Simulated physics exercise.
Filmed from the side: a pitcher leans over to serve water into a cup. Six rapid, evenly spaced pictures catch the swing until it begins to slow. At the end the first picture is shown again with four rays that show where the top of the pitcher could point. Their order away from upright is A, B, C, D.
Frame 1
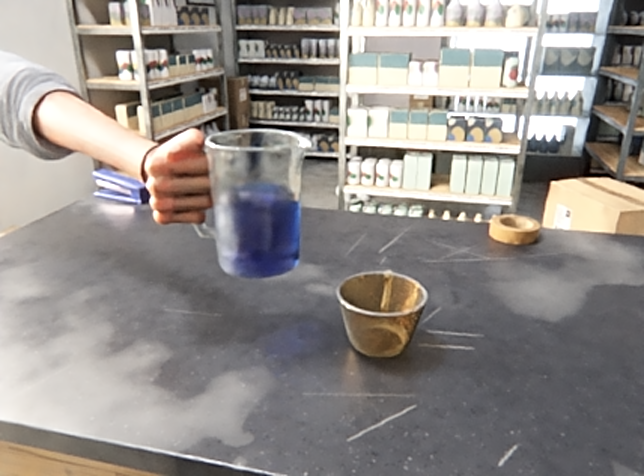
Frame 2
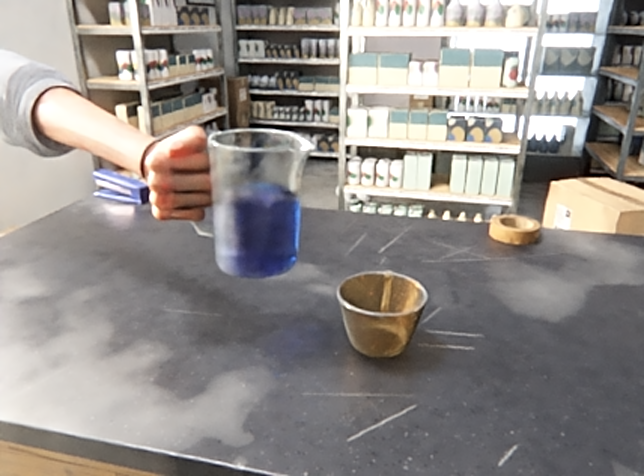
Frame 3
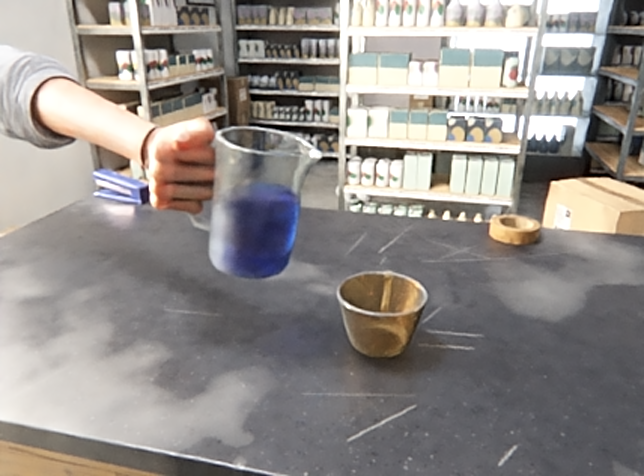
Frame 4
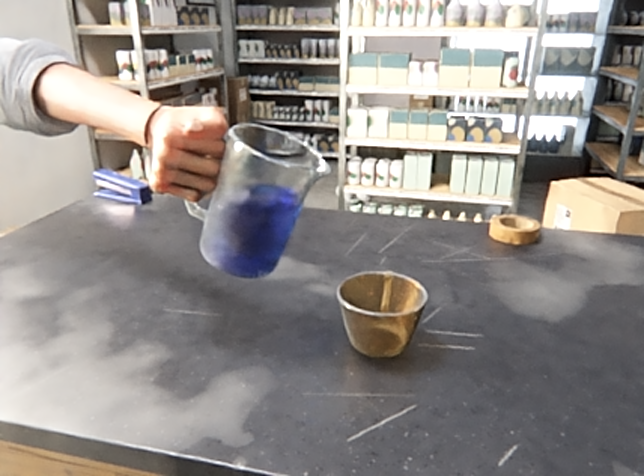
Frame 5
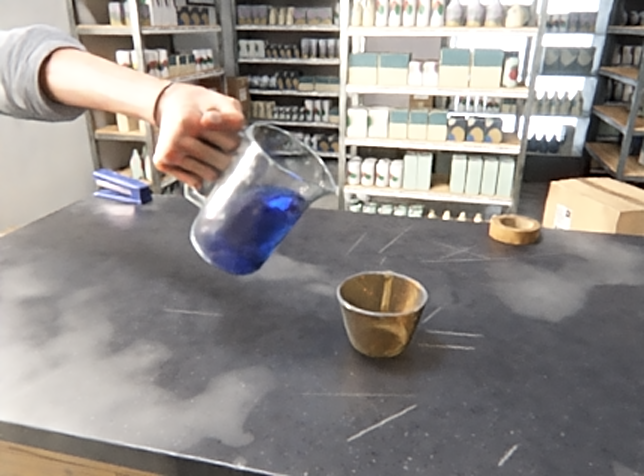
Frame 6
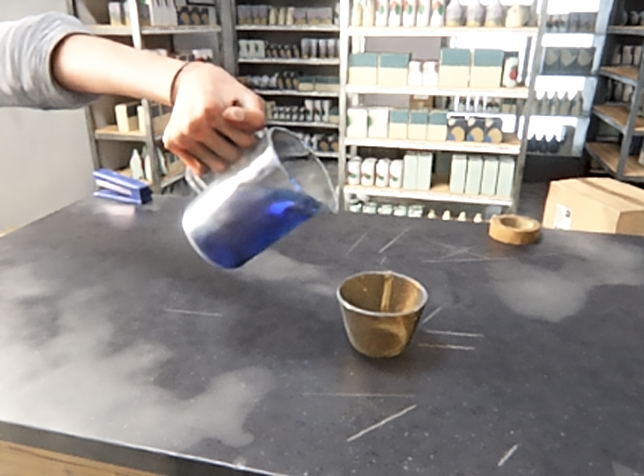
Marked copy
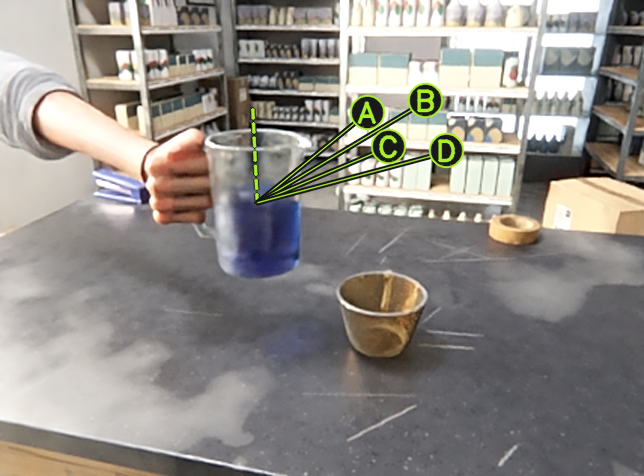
At the start, a hand holds a clear glass pitcher of blue liquid upright above a dark tabletop, to the left of a small brown cup. The hand then tilts the pitcher steadily to the right, until it leans steeply with the liquid near its lip and none poured out.
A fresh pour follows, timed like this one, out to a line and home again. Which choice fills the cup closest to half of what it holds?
Go for D.
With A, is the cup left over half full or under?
Under half.
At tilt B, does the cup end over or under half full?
Under half.
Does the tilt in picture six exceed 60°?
No, it does not.
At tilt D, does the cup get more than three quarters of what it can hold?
No, less.
On the marked copy, A at (354, 123); B at (411, 109); C at (372, 153); D at (430, 156).
With A, nothing reaches the cup.
With B, the cup ends with about 10 % of what it can hold.
With C, the cup ends with about 26 % of what it can hold.
With D, the cup ends with about 49 % of what it can hold; 3 % of the water is spilt.
